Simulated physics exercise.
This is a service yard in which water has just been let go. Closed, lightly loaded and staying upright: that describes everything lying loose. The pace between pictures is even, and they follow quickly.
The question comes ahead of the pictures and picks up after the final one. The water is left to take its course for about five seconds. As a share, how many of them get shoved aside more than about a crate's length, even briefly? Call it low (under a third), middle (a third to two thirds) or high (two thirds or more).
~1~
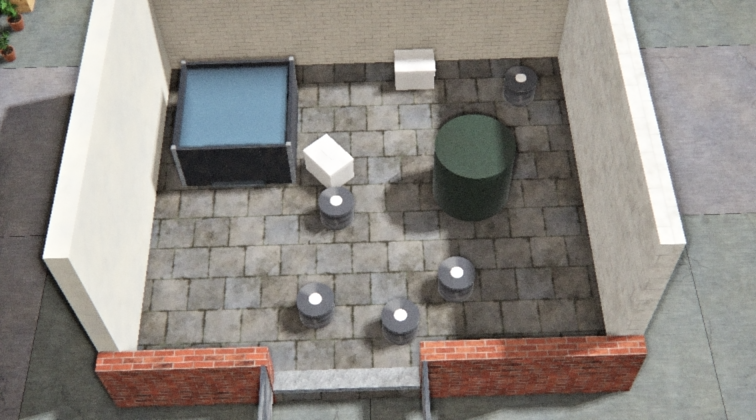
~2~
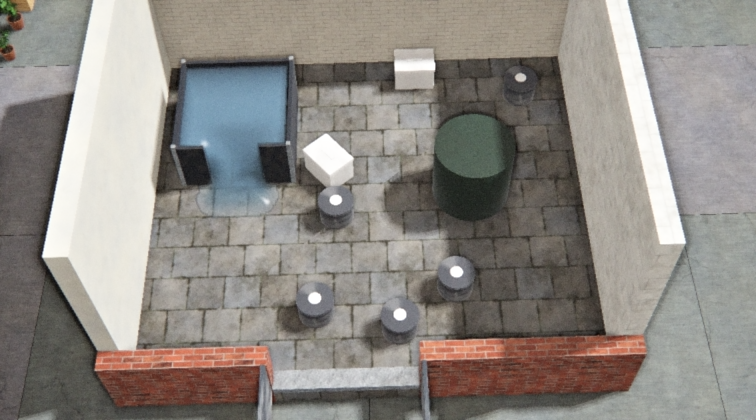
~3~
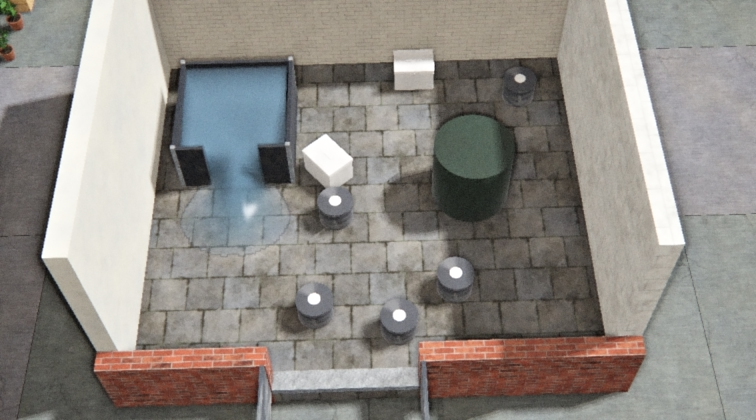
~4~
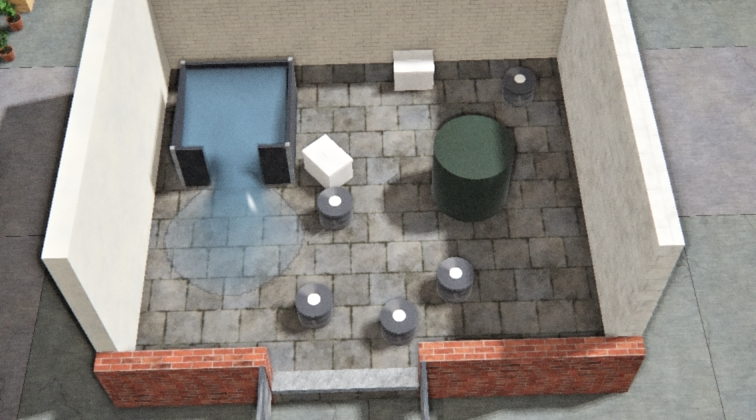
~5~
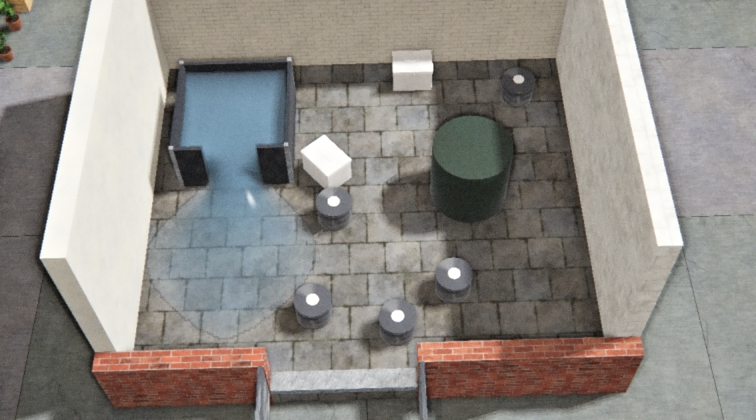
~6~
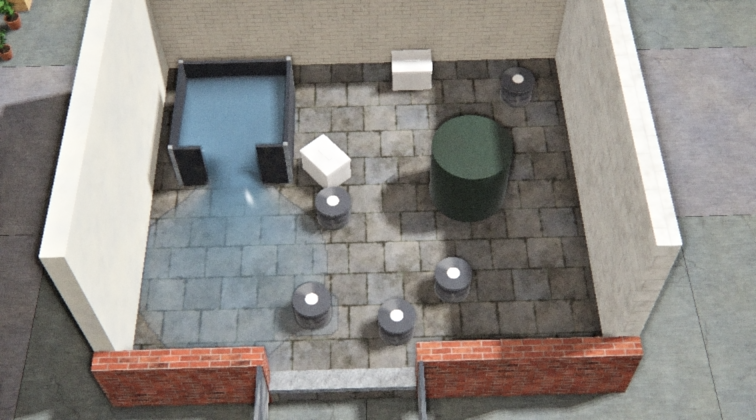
Low.
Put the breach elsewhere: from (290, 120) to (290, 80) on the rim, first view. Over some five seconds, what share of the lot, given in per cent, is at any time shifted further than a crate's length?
Near 60 in a hundred.
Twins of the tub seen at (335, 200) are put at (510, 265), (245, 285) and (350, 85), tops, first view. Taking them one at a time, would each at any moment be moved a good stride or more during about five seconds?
Stays put, shoved clear, stays put.
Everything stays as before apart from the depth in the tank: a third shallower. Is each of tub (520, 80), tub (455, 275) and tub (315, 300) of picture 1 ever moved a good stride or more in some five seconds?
Going through them, I'd say never got there, then never got there, then got there.
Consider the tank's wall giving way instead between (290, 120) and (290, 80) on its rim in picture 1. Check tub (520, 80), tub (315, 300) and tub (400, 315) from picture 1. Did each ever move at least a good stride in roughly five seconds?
The first: Got that far; the second: Never got that far; the third: Never got that far.
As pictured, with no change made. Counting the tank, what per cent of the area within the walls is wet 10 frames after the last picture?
Something close to 40 per cent.
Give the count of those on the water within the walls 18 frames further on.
That would be 0.
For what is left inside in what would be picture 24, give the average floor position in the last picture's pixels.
Their centre sits close to (420, 191) on the floor of the last picture.
A moment on, 0 of 7 are well off their spots; 0 afloat.
Next, 1 of 7 are well off their spots; 0 afloat.
Later, 2 of 7 are well off their spots; 0 afloat.
In the end, 2 of 7 are well off their spots, and 2 have been at some point; 1 afloat.
